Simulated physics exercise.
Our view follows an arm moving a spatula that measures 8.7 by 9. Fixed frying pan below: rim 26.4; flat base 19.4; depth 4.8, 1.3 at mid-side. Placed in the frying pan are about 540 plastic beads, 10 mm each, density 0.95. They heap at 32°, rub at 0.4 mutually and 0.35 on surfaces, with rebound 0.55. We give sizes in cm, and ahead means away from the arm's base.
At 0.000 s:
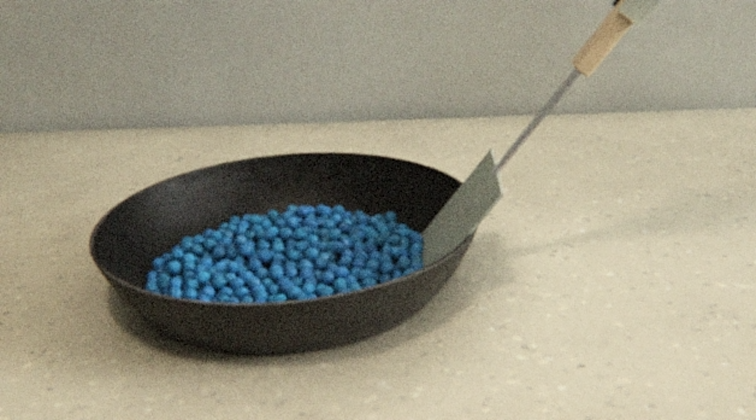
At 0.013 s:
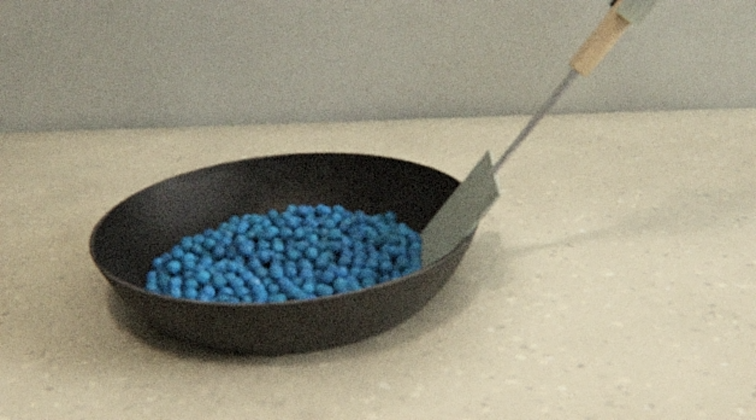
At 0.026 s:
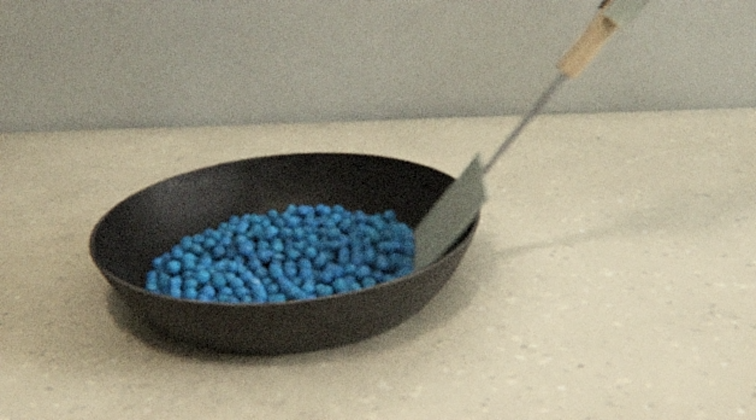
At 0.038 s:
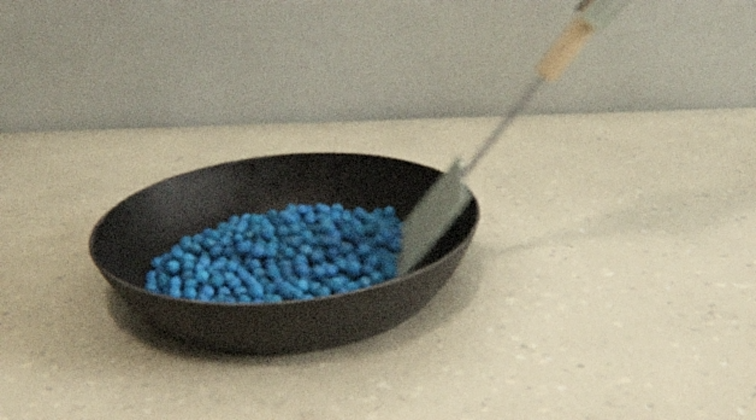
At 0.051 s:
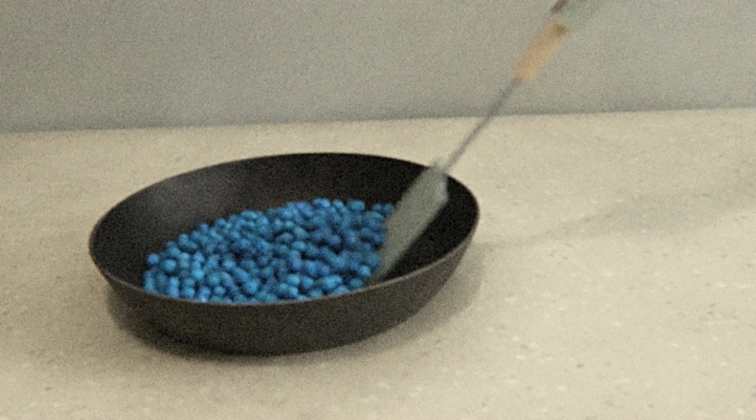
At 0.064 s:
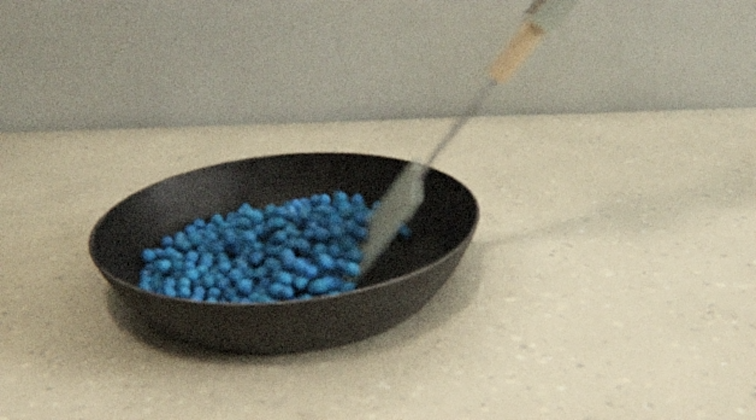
A spatula with a wooden handle slid leftward from the right side of a dark frying pan, pushing the small blue beads into a slightly higher heap and leaving bare pan behind it.
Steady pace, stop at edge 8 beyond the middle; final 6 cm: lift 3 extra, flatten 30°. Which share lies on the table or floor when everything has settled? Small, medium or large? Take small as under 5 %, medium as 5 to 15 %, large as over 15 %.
Medium, so between 5 and 15 %.
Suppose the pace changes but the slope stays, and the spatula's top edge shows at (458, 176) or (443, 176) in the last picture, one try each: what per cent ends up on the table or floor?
Around 0 per cent, then around 0 per cent.
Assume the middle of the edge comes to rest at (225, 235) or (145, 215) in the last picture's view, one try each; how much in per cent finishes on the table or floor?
The two tries give near 5 and near 25 in a hundred.
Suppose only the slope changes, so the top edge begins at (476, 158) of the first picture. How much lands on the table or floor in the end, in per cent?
Near 10 in a hundred.
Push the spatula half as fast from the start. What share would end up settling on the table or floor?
Then roughly 0 percent.
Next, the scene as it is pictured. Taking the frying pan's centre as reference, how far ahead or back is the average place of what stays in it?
5.0 cm ahead.
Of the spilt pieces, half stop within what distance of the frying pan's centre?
Roughly 36 centimetres.
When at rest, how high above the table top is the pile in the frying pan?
About 5.0 cm above the table.
By 0.10 s, sloping 52°, highest piece 5 above the table; 544 in the frying pan.
By 0.13 s, sloping 43°, highest piece 6 above the table; 544 in the frying pan.
By 0.34 s, sloping 22°, highest piece 7 above the table; 499 in the frying pan, 37 on the table or floor, 8 on the blade or in flight.
By 1.39 s, sloping 22°, highest piece 4 above the table; 499 in the frying pan, 45 on the table or floor.
Final count, 499 in the frying pan, 45 on the table or floor. That is 8 % on the table or floor.
